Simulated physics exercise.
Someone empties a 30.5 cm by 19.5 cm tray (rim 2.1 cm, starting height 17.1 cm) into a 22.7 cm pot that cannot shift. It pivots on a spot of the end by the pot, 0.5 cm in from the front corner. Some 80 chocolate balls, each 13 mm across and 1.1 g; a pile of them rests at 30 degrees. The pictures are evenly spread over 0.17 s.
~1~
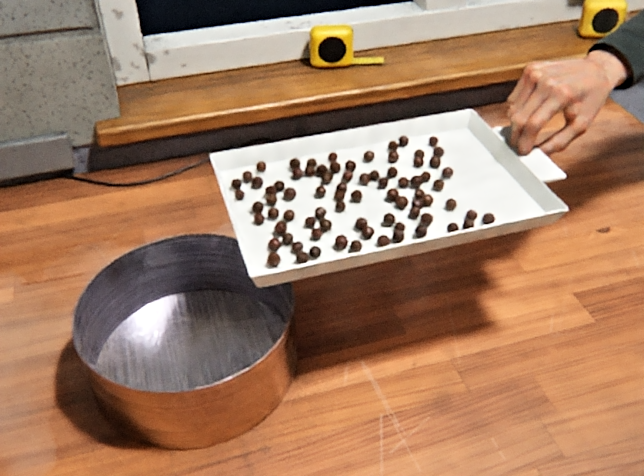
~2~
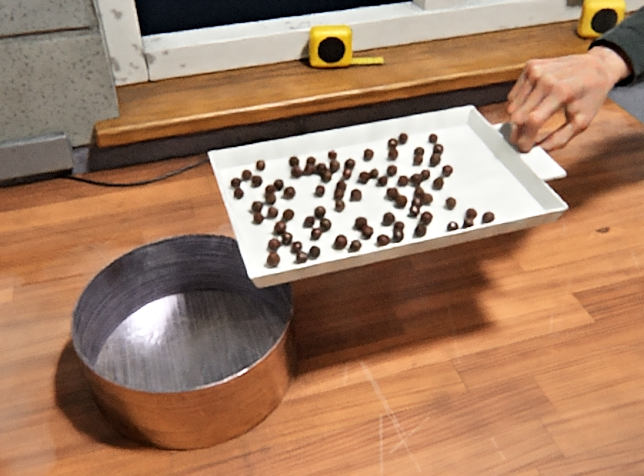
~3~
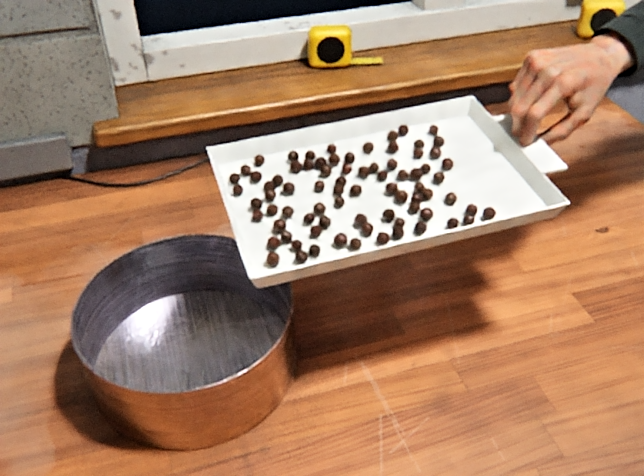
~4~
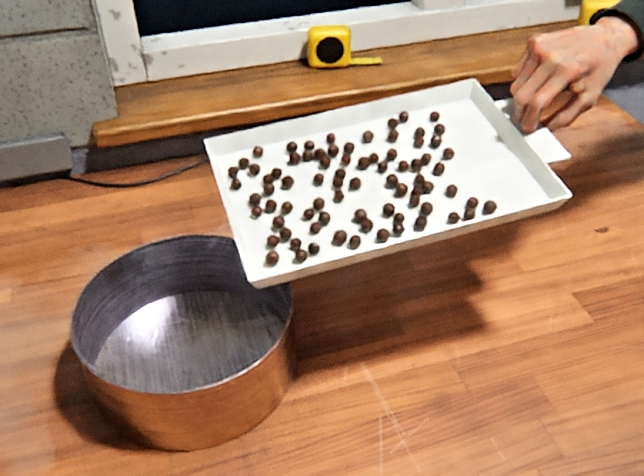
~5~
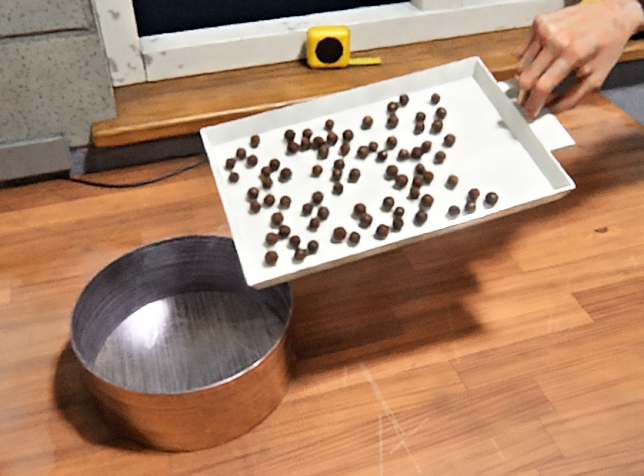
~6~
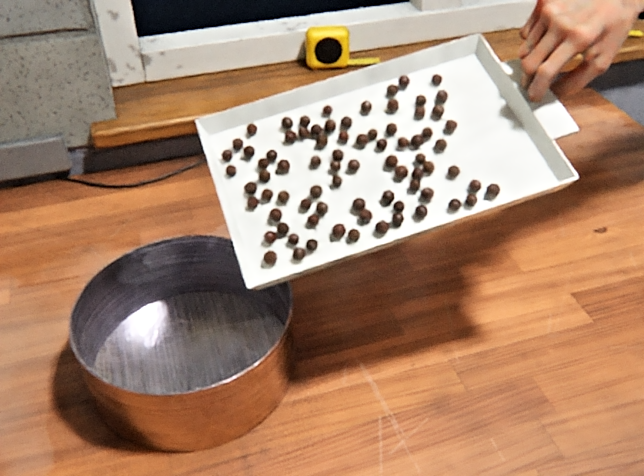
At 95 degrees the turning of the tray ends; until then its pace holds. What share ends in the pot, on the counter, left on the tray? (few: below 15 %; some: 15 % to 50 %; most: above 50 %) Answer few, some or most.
Pot few, counter most, tray few.
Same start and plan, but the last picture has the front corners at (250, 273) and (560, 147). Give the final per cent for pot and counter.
Pot 100, counter 0.
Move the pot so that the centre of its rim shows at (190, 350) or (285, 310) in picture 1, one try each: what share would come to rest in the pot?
Some 60 and 40 per cent.
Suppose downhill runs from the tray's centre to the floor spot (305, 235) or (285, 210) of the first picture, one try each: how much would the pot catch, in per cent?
Some 70 and 90 per cent.
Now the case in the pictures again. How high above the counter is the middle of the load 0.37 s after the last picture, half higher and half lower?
Roughly 22 cm.
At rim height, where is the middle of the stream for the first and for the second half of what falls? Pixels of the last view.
At about (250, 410), then at (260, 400).
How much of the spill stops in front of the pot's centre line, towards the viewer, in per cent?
Some 100 per cent.
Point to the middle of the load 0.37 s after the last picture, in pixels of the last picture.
Around (291, 282).
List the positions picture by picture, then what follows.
The first picture shows tray tilt 0 degrees, front corners at (257, 270) and (558, 206); middle of the pieces at (357, 196); pot at (185, 303).
The second picture shows tray tilt 1 degrees, front corners at (257, 270) and (558, 204); middle of the pieces at (356, 195).
The third picture shows tray tilt 3 degrees, front corners at (256, 271) and (559, 200), lowest corner left front; middle of the pieces at (356, 190).
The fourth picture shows tray tilt 7 degrees, front corners at (255, 273) and (561, 192), lowest corner left front; middle of the pieces at (356, 183).
The fifth picture shows tray tilt 13 degrees, front corners at (255, 275) and (564, 183), lowest corner left front; middle of the pieces at (355, 174).
The sixth picture shows tray tilt 19 degrees, front corners at (254, 278) and (568, 174), lowest corner left front; middle of the pieces at (354, 166); pot at (183, 305).
Then, 0.22 s after the last picture, tilt 58 degrees; the tray holds 100 %, the pot 0 %.
Then, 0.37 s after the last picture, tilt 85 degrees; the tray holds 85 %, the pot 0 %.
Then, 0.64 s after the last picture, tilt 95 degrees; the tray holds 0 %, the pot 0 %.
In the end, pot 0 %, counter 100 %, tray 0 %.
